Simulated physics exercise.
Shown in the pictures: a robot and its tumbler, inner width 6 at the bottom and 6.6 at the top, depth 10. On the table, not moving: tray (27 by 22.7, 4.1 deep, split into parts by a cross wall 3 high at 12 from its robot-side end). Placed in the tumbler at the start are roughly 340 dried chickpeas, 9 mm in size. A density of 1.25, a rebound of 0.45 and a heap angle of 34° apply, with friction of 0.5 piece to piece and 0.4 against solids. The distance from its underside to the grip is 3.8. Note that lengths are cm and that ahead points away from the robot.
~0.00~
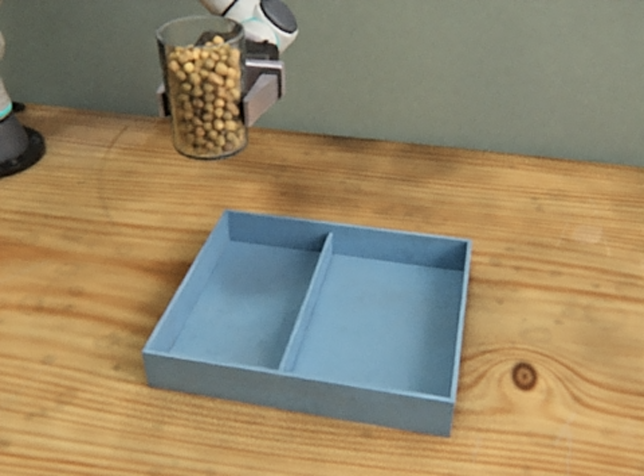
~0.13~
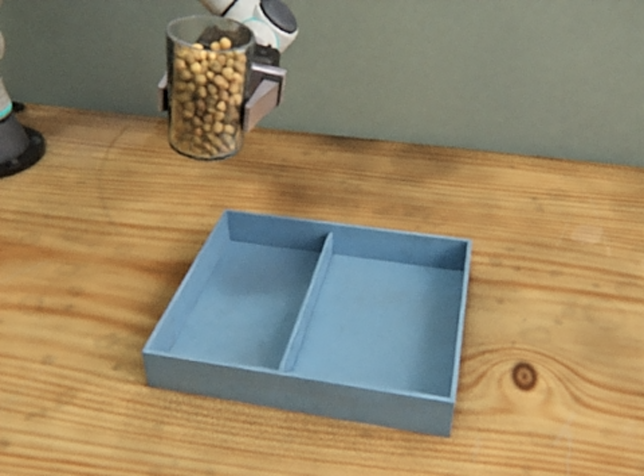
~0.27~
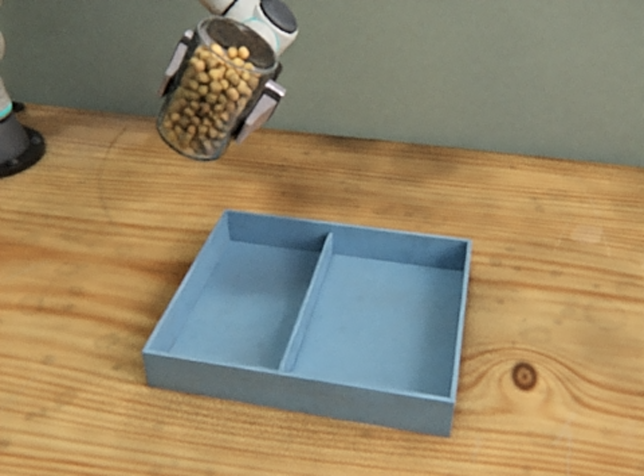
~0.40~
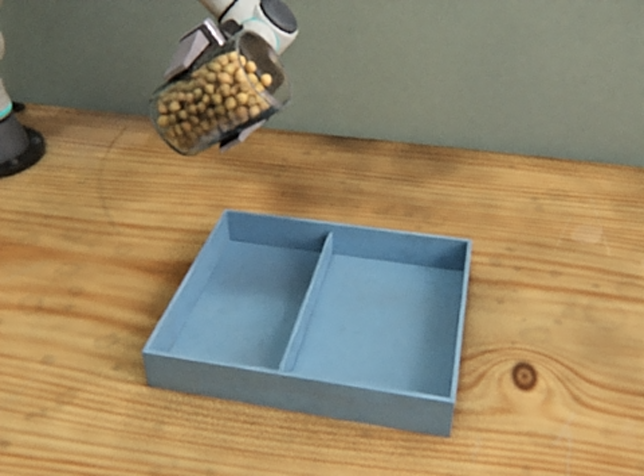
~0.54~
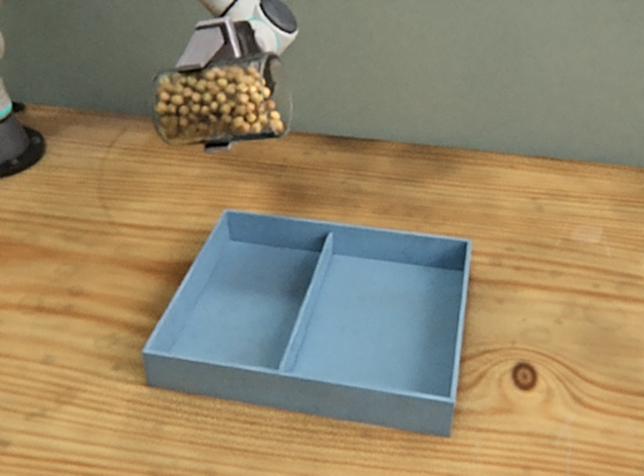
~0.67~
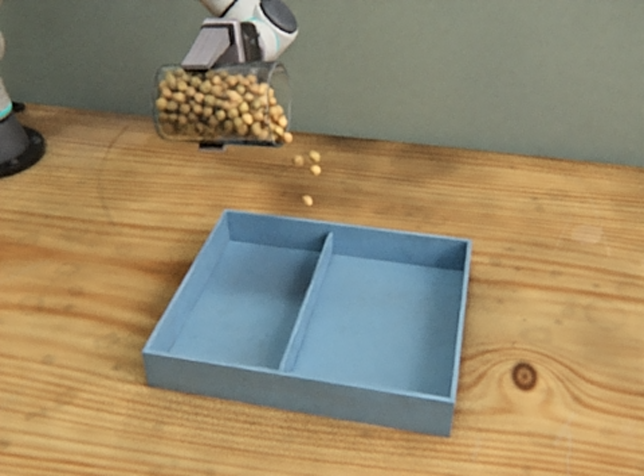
A robot arm tilted a clear tumbler of chickpeas to the right above a wooden table with a divided blue tray, until it lay nearly sideways and a few chickpeas dropped from its mouth.
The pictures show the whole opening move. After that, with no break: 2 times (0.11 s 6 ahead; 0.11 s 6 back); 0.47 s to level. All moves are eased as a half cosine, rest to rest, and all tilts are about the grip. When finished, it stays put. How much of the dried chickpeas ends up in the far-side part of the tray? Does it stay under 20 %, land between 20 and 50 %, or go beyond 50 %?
It goes beyond 50 %.
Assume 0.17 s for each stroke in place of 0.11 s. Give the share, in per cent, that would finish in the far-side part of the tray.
In that case around 65 per cent.
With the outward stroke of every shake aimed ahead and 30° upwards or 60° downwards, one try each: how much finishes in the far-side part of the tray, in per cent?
Result: Approx. 65 % and 35 %, one try each.
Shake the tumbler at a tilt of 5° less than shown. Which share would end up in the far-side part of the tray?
Then about 60 per cent.
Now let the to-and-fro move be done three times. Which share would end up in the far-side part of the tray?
About 65 per cent, then.
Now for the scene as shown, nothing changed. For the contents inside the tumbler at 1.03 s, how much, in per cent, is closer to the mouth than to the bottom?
Mouth half: Close to 85 per cent.
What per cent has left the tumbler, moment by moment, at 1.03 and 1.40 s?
At the first moment 80 per cent, at the second 95 per cent.
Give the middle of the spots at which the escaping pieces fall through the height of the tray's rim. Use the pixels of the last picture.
I'd say somewhere around (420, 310).
After 1.03 s, tilted 85° forward, highest piece 24 above the table; 159 in the far-side part, 88 on the table or floor, 62 in the tumbler, 6 in the robot-side part, 20 in flight or on a rim.
After 1.40 s, tilted 28° forward, highest piece 25 above the table; 216 in the far-side part, 99 on the table or floor, 11 in the tumbler, 8 in the robot-side part, 1 in flight or on a rim.
After 1.78 s, level, highest piece 22 above the table; 216 in the far-side part, 100 on the table or floor, 11 in the tumbler, 8 in the robot-side part.
After 2.83 s, level, highest piece 22 above the table; 216 in the far-side part, 100 on the table or floor, 11 in the tumbler, 8 in the robot-side part.
At rest, 216 in the far-side part, 100 on the table or floor, 11 in the tumbler, 8 in the robot-side part. That is 64 % in the far-side part of the tray.
